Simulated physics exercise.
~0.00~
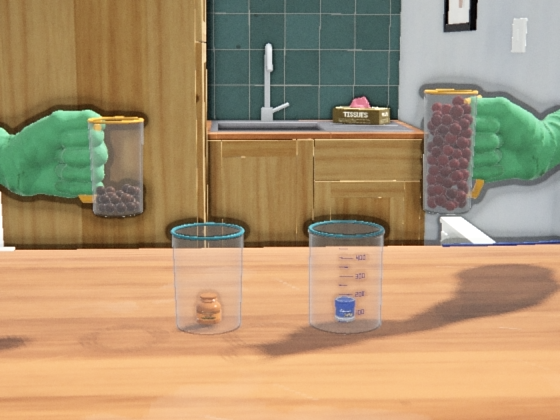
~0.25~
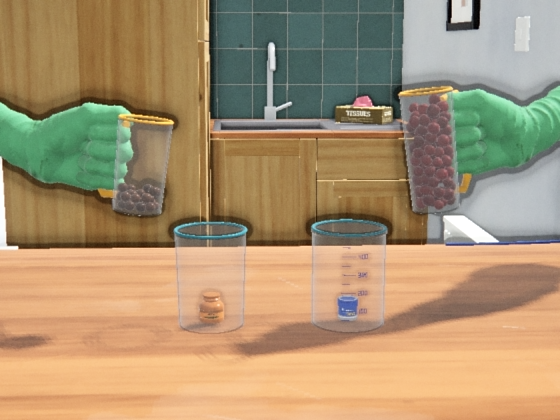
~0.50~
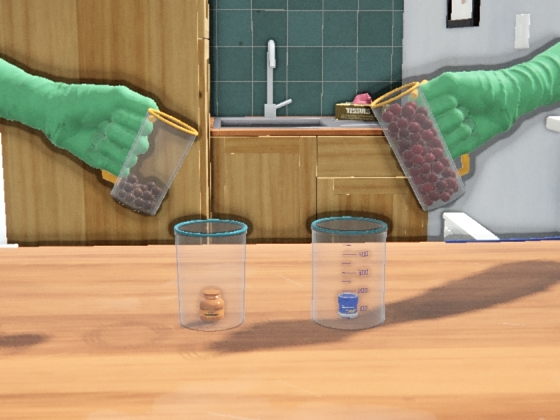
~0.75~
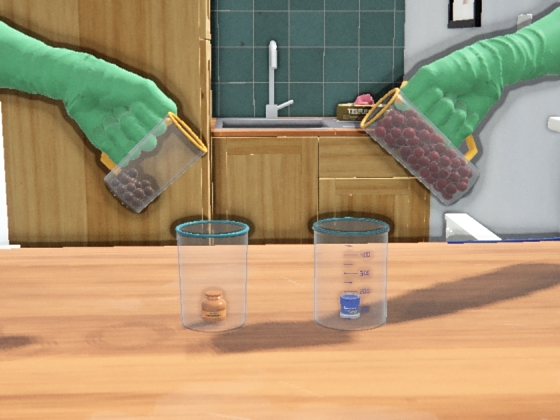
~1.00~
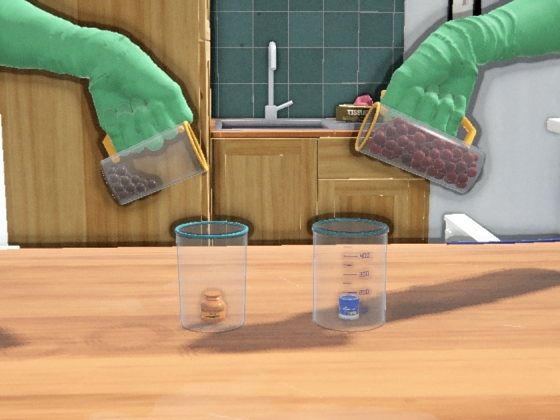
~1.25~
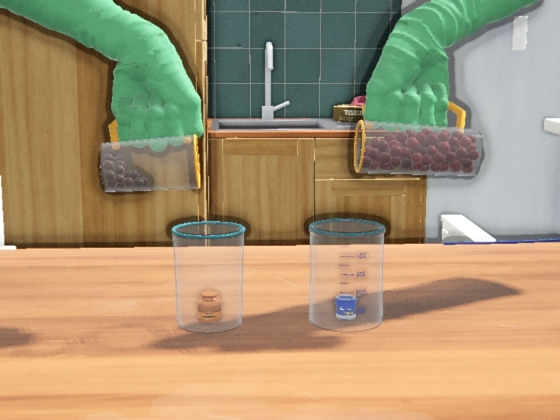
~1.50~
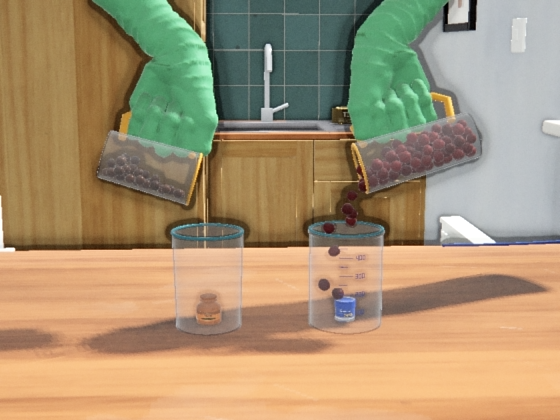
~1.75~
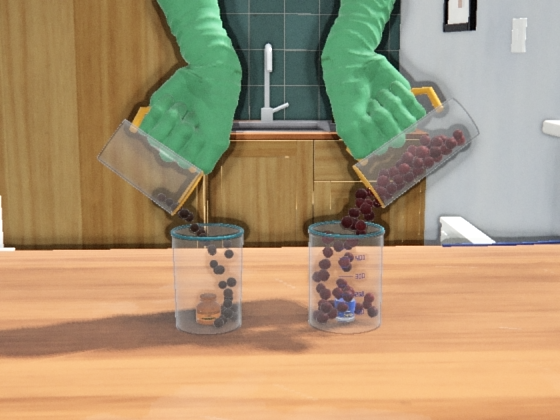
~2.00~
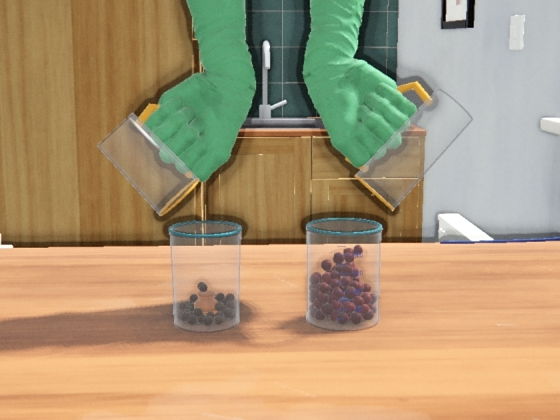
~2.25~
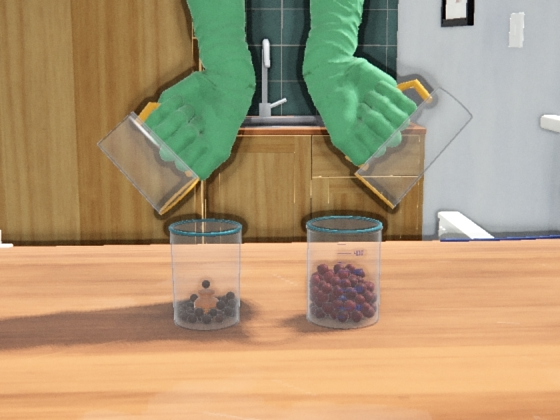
In a kitchen with a green tiled wall and a sink, two green hands hold clear cups above a wooden counter, the left one holding a few dark balls and the right one nearly full of dark red balls. Below stand two clear containers, one with a small brown object, the other with a small blue one. The hands tip the cups inward onto their sides. Balls spill first from the right cup, then from the left as both tilt further. Both cups empty, leaving the brown object showing above a shallow layer and the blue one buried in a half-full beaker.
